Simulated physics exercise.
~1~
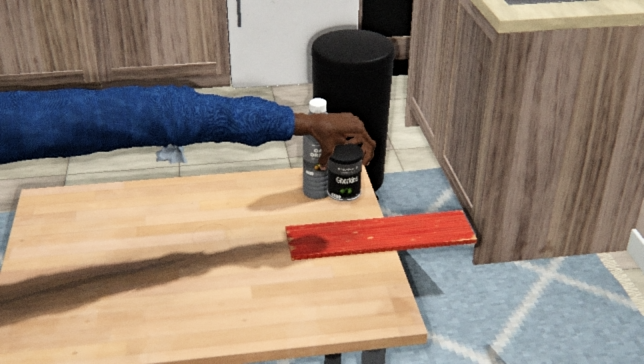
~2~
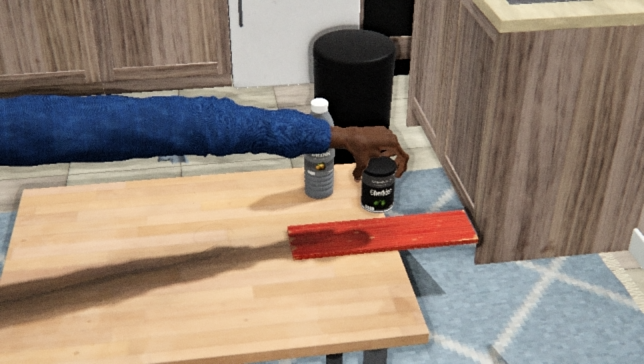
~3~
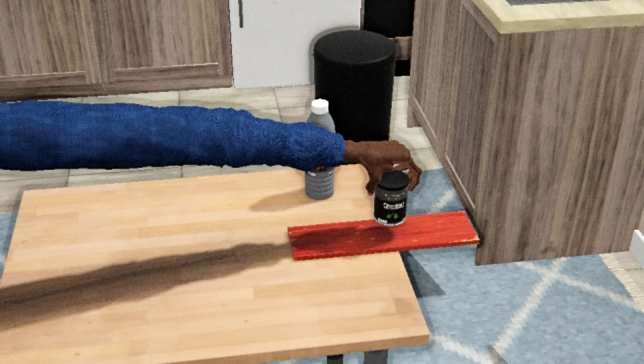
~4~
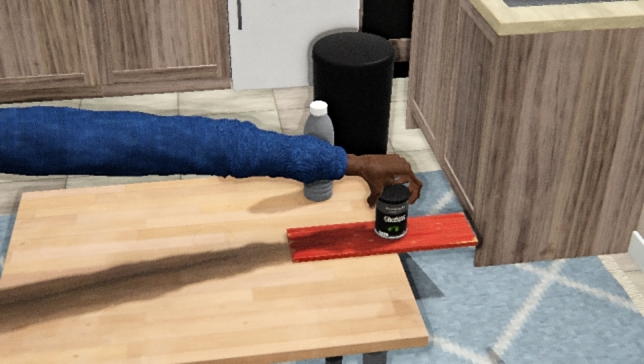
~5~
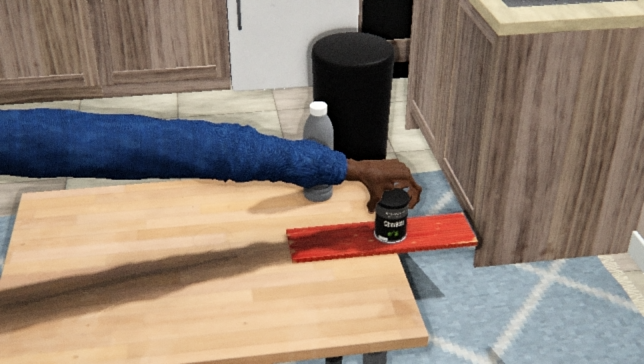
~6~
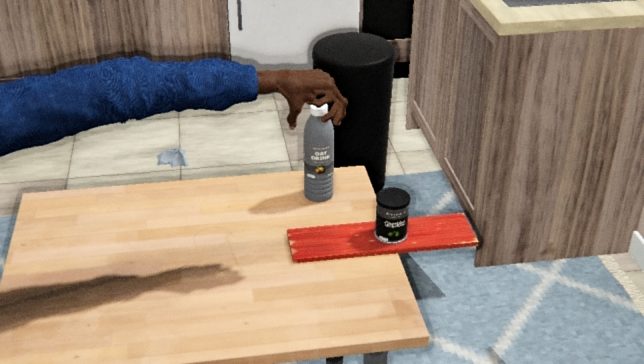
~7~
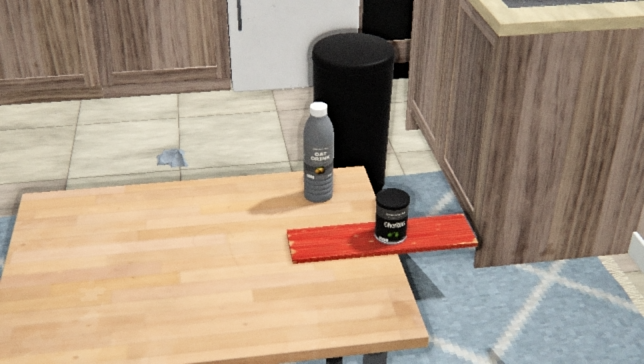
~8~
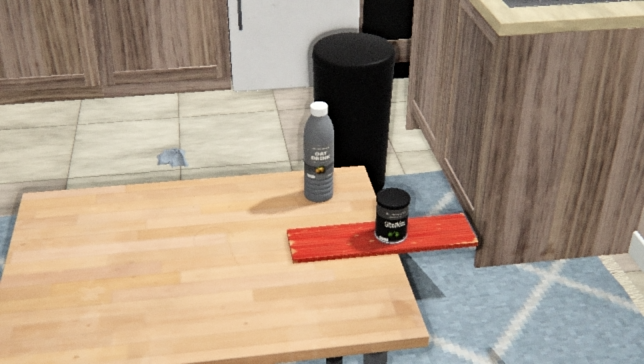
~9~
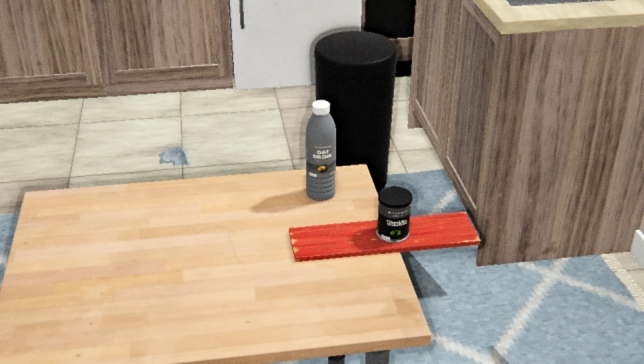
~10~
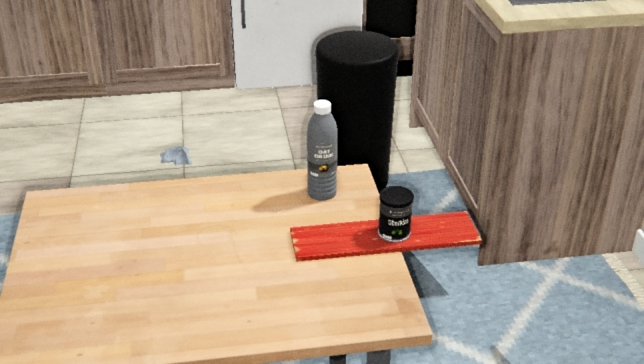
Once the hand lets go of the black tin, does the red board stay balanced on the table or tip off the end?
The red board stays balanced on the table, with the black tin standing upright on it.
